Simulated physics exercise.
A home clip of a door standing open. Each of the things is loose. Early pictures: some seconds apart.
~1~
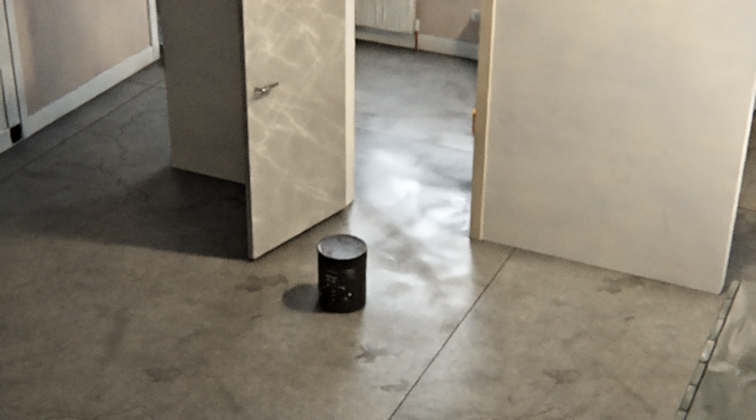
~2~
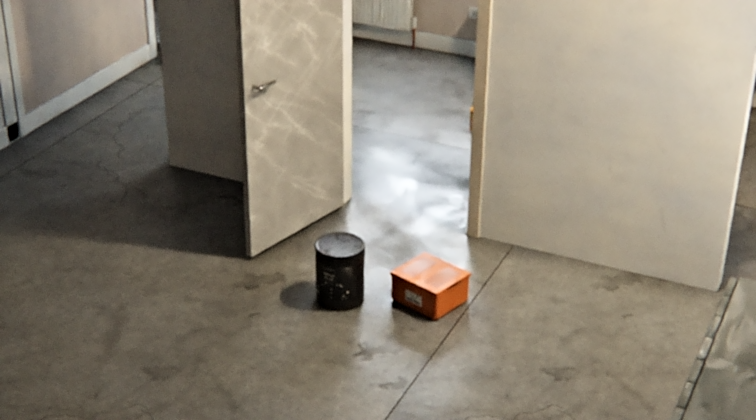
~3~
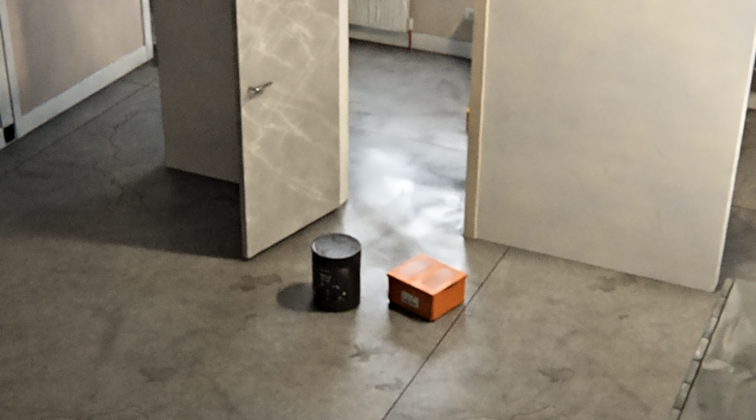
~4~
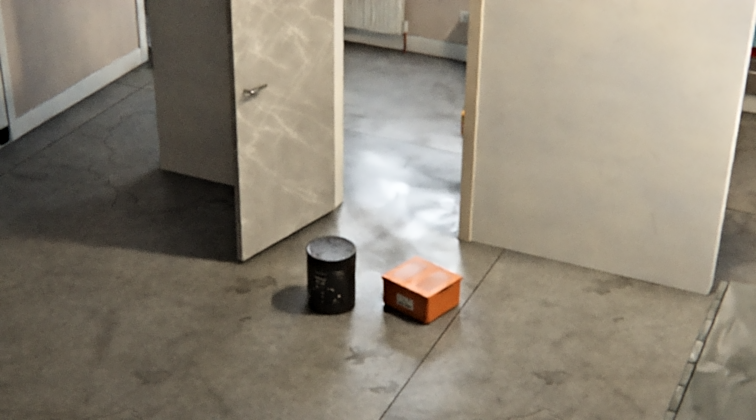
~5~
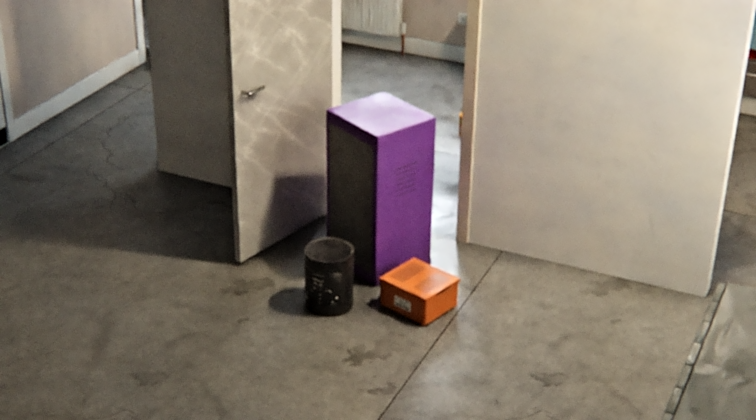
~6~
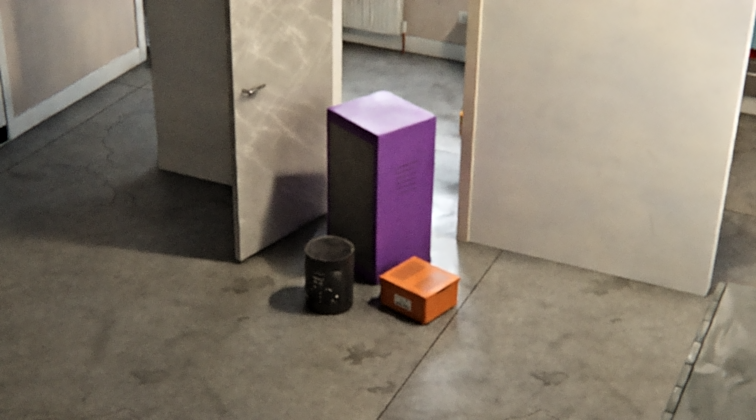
Nothing was seen moving by the wide-open door, but an orange tote appeared to the right of the black pail, and later a tall purple appliance showed up behind them.
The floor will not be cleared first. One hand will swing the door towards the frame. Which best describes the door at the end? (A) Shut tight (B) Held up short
Answer: B.
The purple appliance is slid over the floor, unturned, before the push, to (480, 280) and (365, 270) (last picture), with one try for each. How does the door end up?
So the first time it completes its arc, and the second time it is halted early.
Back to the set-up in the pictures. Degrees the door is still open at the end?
Some 70°.
Then, 0.50 s past the last view, door at 95°.
Then, 0.80 s past the last view, door at 83°.
Then, 1.10 s past the last view, door at 70°.
Finally, door at 68°; all 3 still in place. Final places as the last picture's camera would see them, purple appliance near (381, 187).
